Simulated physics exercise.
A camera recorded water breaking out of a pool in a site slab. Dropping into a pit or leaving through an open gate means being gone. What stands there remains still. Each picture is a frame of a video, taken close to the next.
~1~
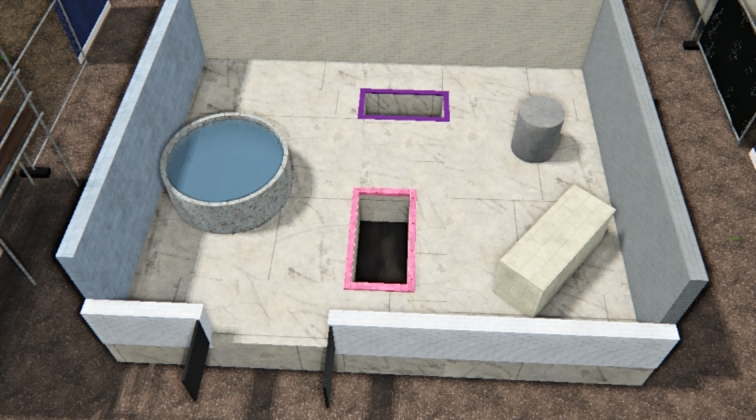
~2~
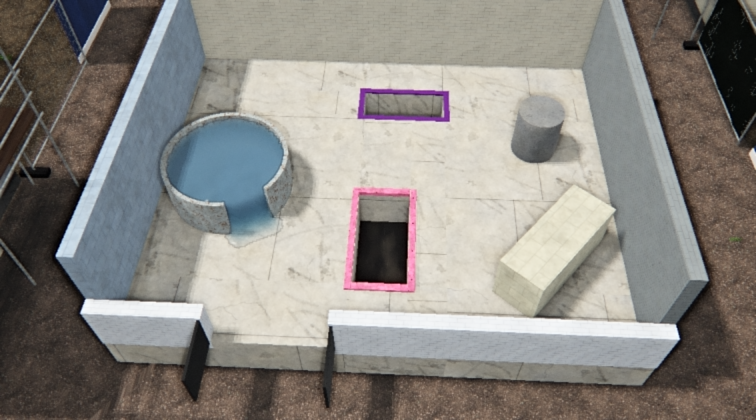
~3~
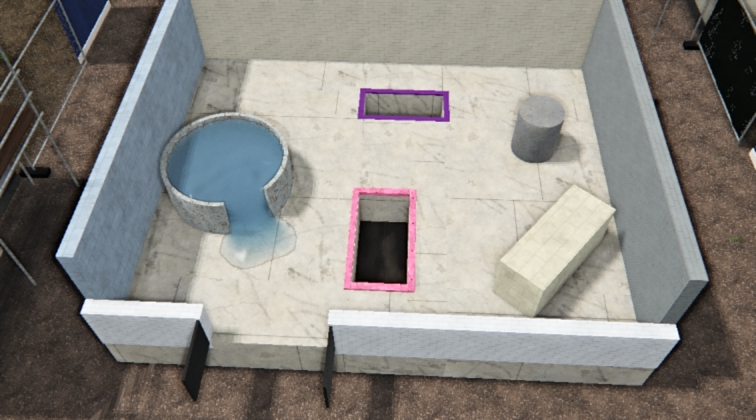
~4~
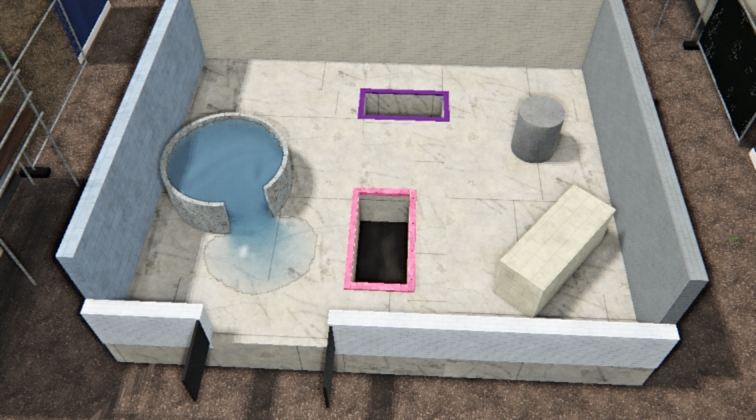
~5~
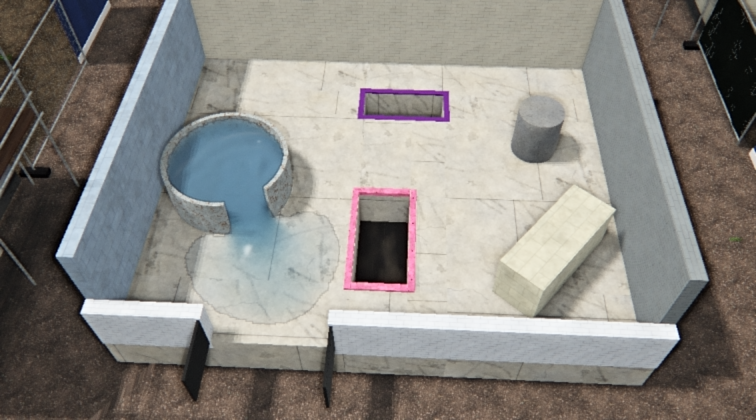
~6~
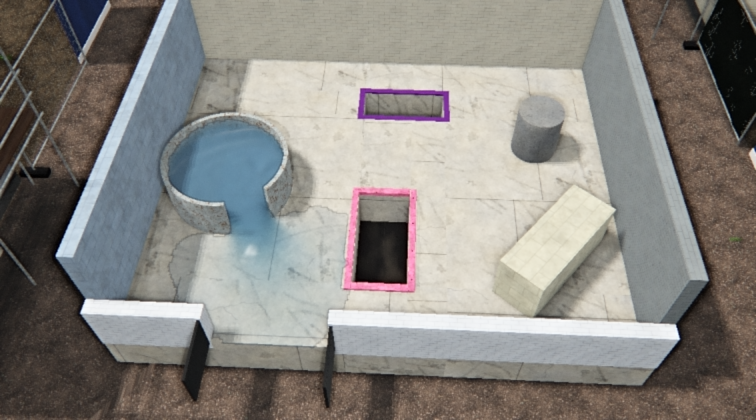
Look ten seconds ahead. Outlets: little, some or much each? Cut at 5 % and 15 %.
The gate: Much. The pink pit: Some. The purple pit: Little.
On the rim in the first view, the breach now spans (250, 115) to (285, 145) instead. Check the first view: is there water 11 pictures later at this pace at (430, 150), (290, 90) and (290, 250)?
First spot submerged, second spot submerged, third spot spared.
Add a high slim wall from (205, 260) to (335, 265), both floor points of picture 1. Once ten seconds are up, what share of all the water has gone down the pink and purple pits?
I'd give pink roughly 50 % and purple roughly 2 %.
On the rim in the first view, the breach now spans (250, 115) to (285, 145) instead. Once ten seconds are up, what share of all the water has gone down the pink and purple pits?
Pink 0 %, purple 35 %.
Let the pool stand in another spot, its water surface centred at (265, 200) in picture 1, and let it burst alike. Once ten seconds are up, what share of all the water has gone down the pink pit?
Estimate for the pink pit - some 4 in a hundred.
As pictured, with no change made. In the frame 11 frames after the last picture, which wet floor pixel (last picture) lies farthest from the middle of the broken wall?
At roughly (560, 343).
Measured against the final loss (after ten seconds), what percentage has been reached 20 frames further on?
My guess would be around 55 percent.
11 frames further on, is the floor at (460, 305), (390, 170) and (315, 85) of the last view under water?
Drenched; left dry; left dry.
A moment on, water covers 15 % of the floor; the gate 6 %, the pink pit 2 %, the purple pit 0 %.
Next, water covers 20 % of the floor; the gate 15 %, the pink pit 4 %, the purple pit 0 %.
Then, water covers 30 % of the floor; the gate 24 %, the pink pit 6 %, the purple pit 0 %.
Later, water covers 40 % of the floor; the gate 35 %, the pink pit 8 %, the purple pit 0 %.
In the end, water covers 50 % of the floor; the gate 46 %, the pink pit 8 %, the purple pit 0 %.
